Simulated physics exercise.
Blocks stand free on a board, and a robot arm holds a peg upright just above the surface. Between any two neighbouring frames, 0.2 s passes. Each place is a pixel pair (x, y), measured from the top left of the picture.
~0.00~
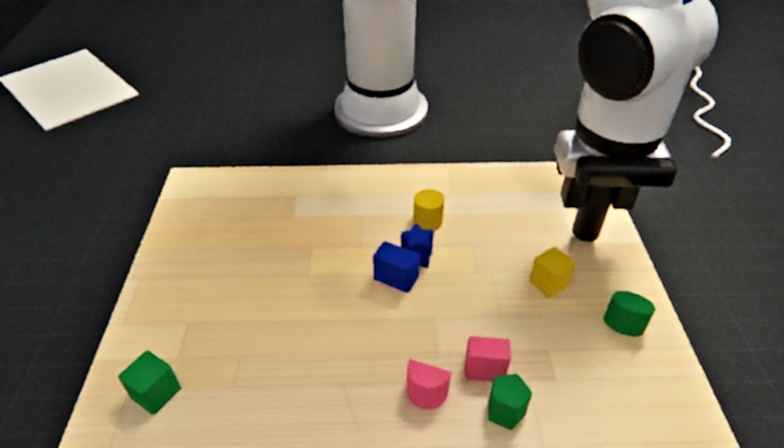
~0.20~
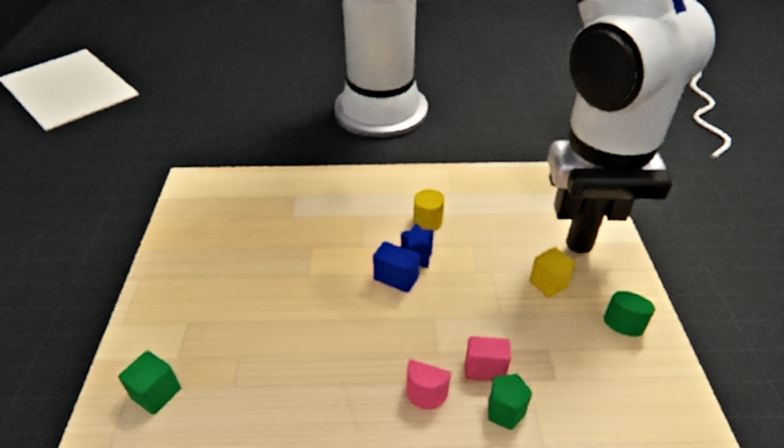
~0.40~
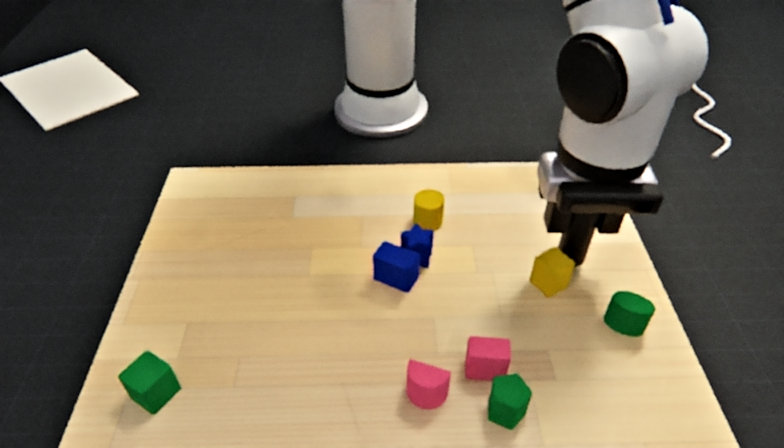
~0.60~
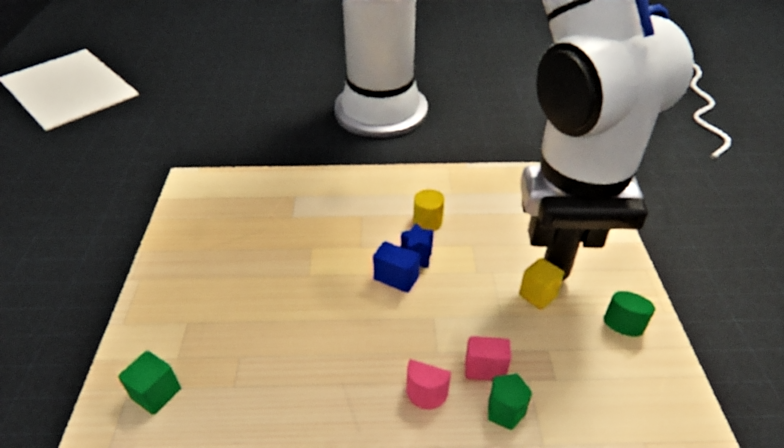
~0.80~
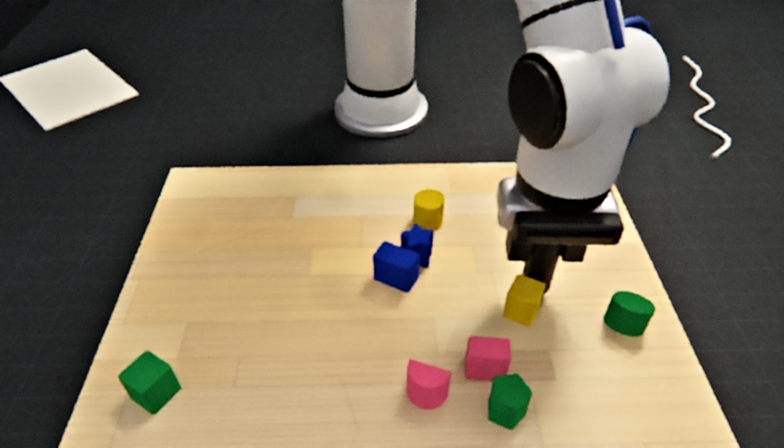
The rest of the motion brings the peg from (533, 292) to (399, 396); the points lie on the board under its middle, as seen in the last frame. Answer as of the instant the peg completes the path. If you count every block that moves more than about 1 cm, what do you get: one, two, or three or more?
Once the path ends, three or more blocks will have shifted.
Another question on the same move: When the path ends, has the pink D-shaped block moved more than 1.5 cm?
Yes, it checks out.
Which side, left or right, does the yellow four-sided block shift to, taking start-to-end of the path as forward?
Facing the way the path runs, start to end, you'll find the yellow four-sided block has shifted left.
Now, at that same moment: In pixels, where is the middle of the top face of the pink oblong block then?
I predict (484, 390).
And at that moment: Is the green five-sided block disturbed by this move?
The green five-sided block will be pushed away from where it stands.
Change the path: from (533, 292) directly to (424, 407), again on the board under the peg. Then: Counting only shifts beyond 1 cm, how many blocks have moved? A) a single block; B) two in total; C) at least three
Correct choice: C.
On the path given first. One third of the way, peg (495, 316); yellow four-sided block (492, 326), turned 25° anticlockwise.
Two thirds of the way, peg (449, 351); pink oblong block (483, 388), turned 40° anticlockwise; green five-sided block (517, 403), turned 25° anticlockwise; yellow four-sided block (466, 364), turned 65° anticlockwise.
At the end, peg (399, 389); pink D-shaped block (415, 398), turned 50° anticlockwise; pink oblong block (484, 390), turned 45° anticlockwise; green five-sided block (518, 404), turned 25° anticlockwise; yellow four-sided block (466, 366), turned 65° anticlockwise.
